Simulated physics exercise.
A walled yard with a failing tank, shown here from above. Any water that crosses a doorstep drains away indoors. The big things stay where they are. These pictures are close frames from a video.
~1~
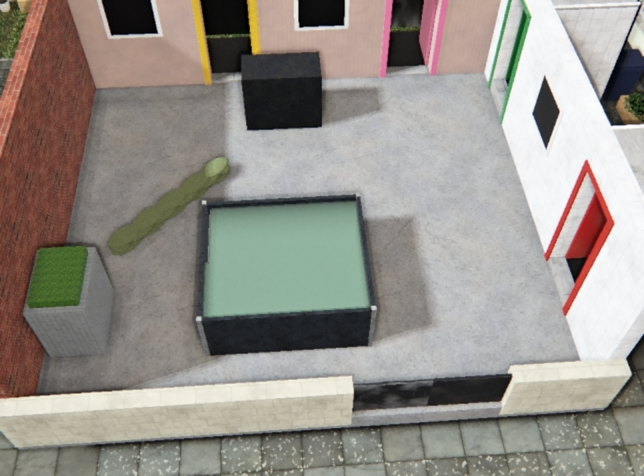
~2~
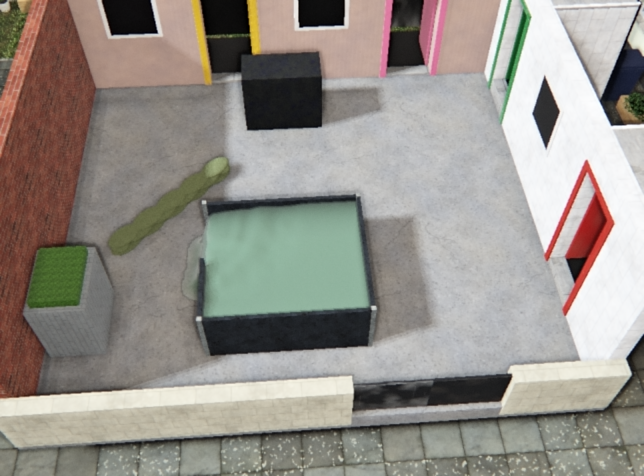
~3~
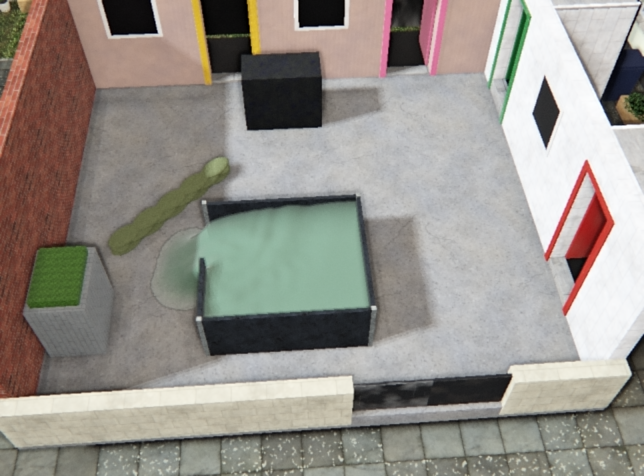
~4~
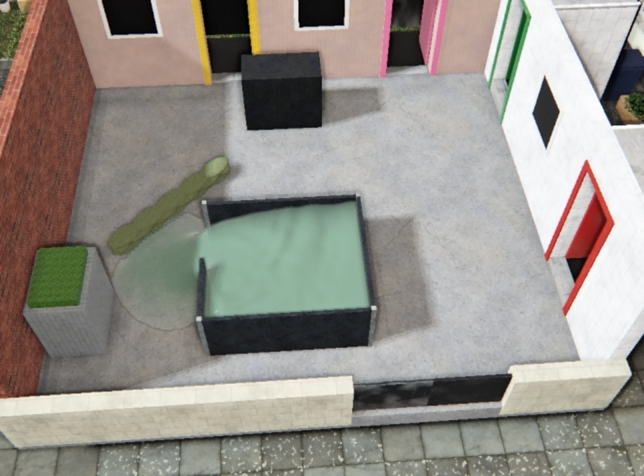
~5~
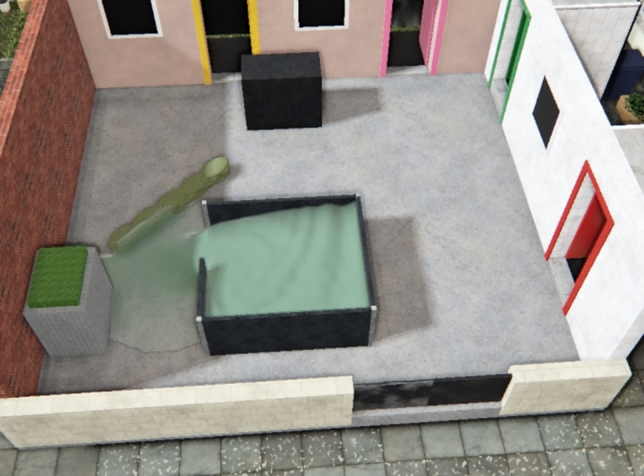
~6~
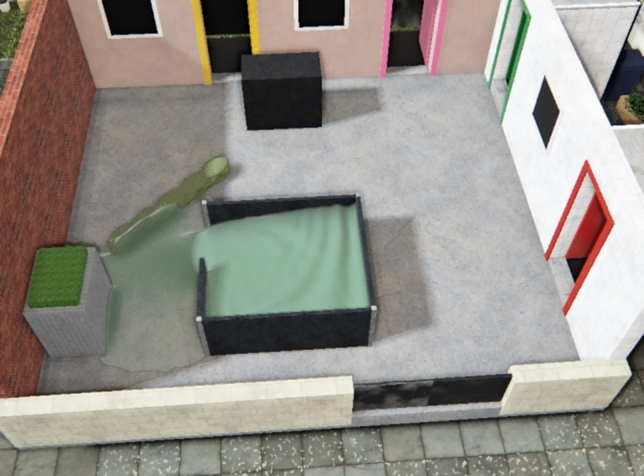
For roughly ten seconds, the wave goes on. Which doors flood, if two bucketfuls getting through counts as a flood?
The green door does not flood; the yellow door floods; the red door does not flood; the pink door does not flood.
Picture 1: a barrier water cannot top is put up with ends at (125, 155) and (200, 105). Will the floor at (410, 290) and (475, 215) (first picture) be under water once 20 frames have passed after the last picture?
As listed: Not flooded, no water.
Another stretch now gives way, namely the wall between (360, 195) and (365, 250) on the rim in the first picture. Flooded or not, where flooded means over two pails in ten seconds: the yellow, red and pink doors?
Going door by door: The yellow one stays safe, the red one gets too much, and the pink one gets too much.
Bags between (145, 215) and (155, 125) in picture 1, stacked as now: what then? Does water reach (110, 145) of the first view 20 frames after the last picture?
At that place: Submerged.
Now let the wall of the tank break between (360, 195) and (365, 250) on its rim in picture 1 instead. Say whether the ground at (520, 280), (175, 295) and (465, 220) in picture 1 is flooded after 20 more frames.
Taken in turn they're swamped, unwetted and swamped.
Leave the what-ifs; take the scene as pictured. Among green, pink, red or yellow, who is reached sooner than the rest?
The one in yellow, before the others.
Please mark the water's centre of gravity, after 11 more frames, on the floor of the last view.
Somewhere around (221, 279) in the last view.
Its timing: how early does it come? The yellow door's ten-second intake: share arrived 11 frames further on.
Some 0 in a hundred.
A moment on, water covers 20 % of the floor; the green door not reached, the yellow door not reached, the red door not reached, the pink door not reached.
Next, water covers 35 % of the floor; the green door not reached, the yellow door not reached, the red door not reached, the pink door not reached.
Then, water covers 60 % of the floor; the green door not reached, the yellow door wet at the sill, nothing in, the red door not reached, the pink door not reached.
Later, water covers 90 % of the floor; the green door wet at the sill, nothing in, the yellow door over two buckets in, the red door wet at the sill, nothing in, the pink door wet at the sill, nothing in.
In the end, water covers 95 % of the floor; the green door wet at the sill, nothing in, the yellow door far over two buckets in, the red door wet at the sill, nothing in, the pink door under two buckets in.
